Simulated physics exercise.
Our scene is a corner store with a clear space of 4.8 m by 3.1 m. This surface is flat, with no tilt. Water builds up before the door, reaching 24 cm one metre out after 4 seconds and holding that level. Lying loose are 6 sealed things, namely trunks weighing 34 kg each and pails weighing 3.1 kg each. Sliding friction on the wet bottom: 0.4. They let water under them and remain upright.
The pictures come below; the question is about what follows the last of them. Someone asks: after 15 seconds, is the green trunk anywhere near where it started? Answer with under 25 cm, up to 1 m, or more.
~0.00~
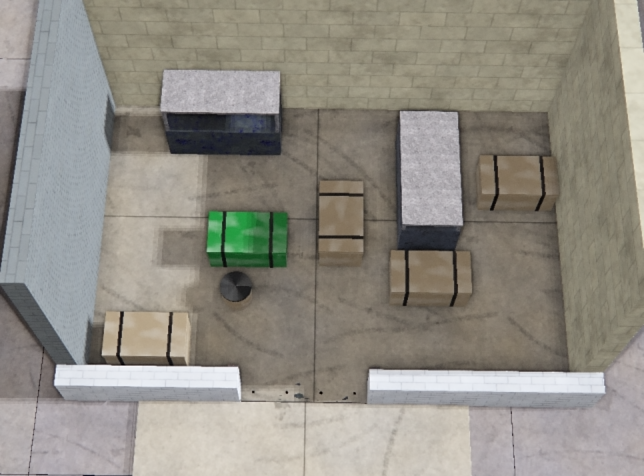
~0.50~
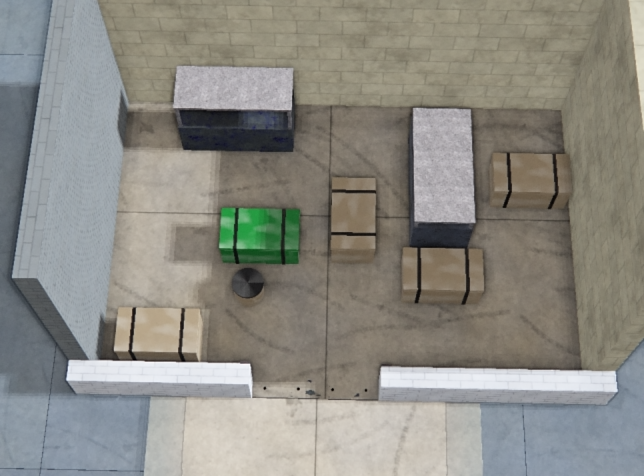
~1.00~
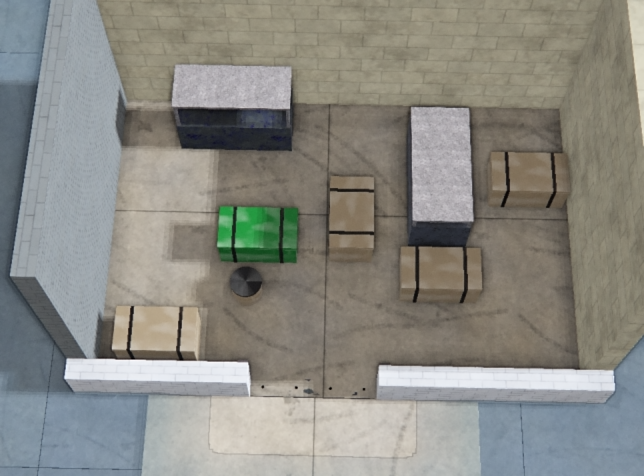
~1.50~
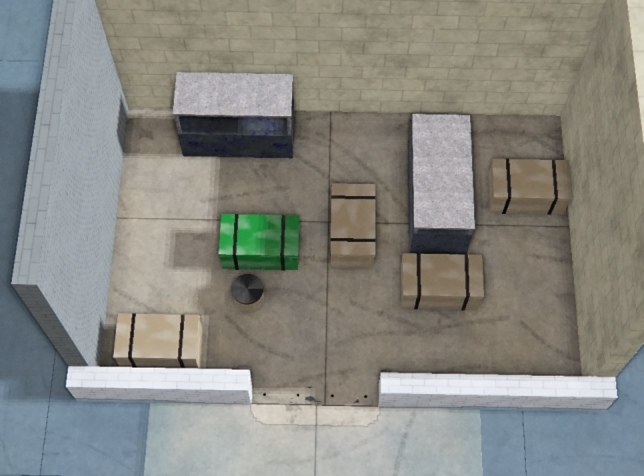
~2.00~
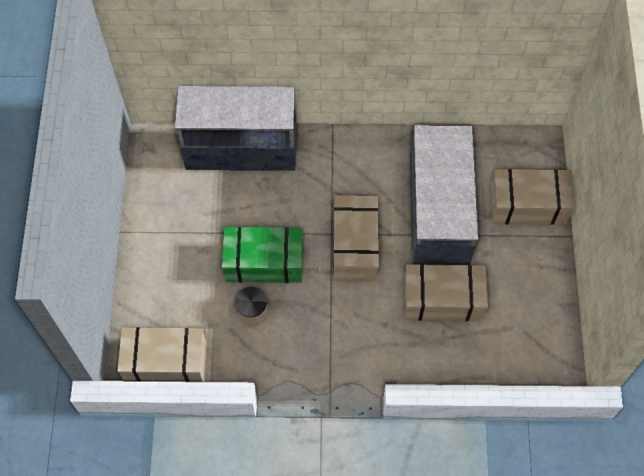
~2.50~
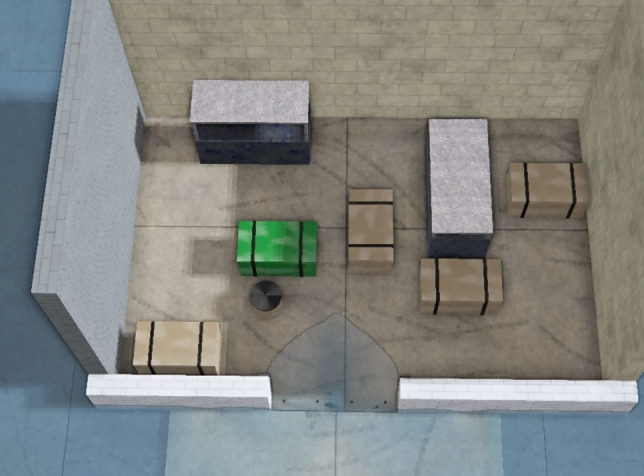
After 15 seconds the green trunk is up to 1 m from its start.
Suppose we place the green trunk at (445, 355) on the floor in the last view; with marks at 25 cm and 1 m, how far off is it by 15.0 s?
Here it goes just a bit.
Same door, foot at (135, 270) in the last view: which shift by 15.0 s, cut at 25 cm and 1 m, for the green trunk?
Observation: Green trunk large displacement.
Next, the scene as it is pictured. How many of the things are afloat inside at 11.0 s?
Count at that moment: 4.
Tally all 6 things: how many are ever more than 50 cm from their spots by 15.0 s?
6.
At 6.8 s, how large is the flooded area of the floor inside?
About 12.0 m2 is covered.
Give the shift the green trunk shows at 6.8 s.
About 100 cm by then.
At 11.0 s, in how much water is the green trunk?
About 14 cm.
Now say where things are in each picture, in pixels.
In the first frame, the green trunk at (247, 232), on the bottom; water covers 0.0 m2; 0 of 6 have shifted.
In the second frame, the green trunk at (260, 229), on the bottom; water covers 0.0 m2; 0 of 6 have shifted.
In the third frame, the green trunk at (258, 227), on the bottom; water covers 0.0 m2; 0 of 6 have shifted.
In the fourth frame, the green trunk at (259, 235), on the bottom; water covers 0.0 m2; 0 of 6 have shifted.
In the fifth frame, the green trunk at (262, 247) rests on the ground; water covers 0.1 m2; 0 of 6 have shifted.
In the sixth frame, the green trunk at (277, 241), on the bottom; 0.7 m2 under water; 0 of 6 have shifted.
After 3.5 s the green trunk is near (277, 241), 0.0 m from its start, aground; 0 afloat.
After 6.8 s the green trunk is near (242, 165), 1.0 m from its start, aground; 1 afloat.
After 11.0 s the green trunk is near (184, 326), 1.3 m from its start, afloat; 4 afloat.
After 15.0 s the green trunk is near (227, 224), 0.5 m from its start, afloat; 6 afloat.
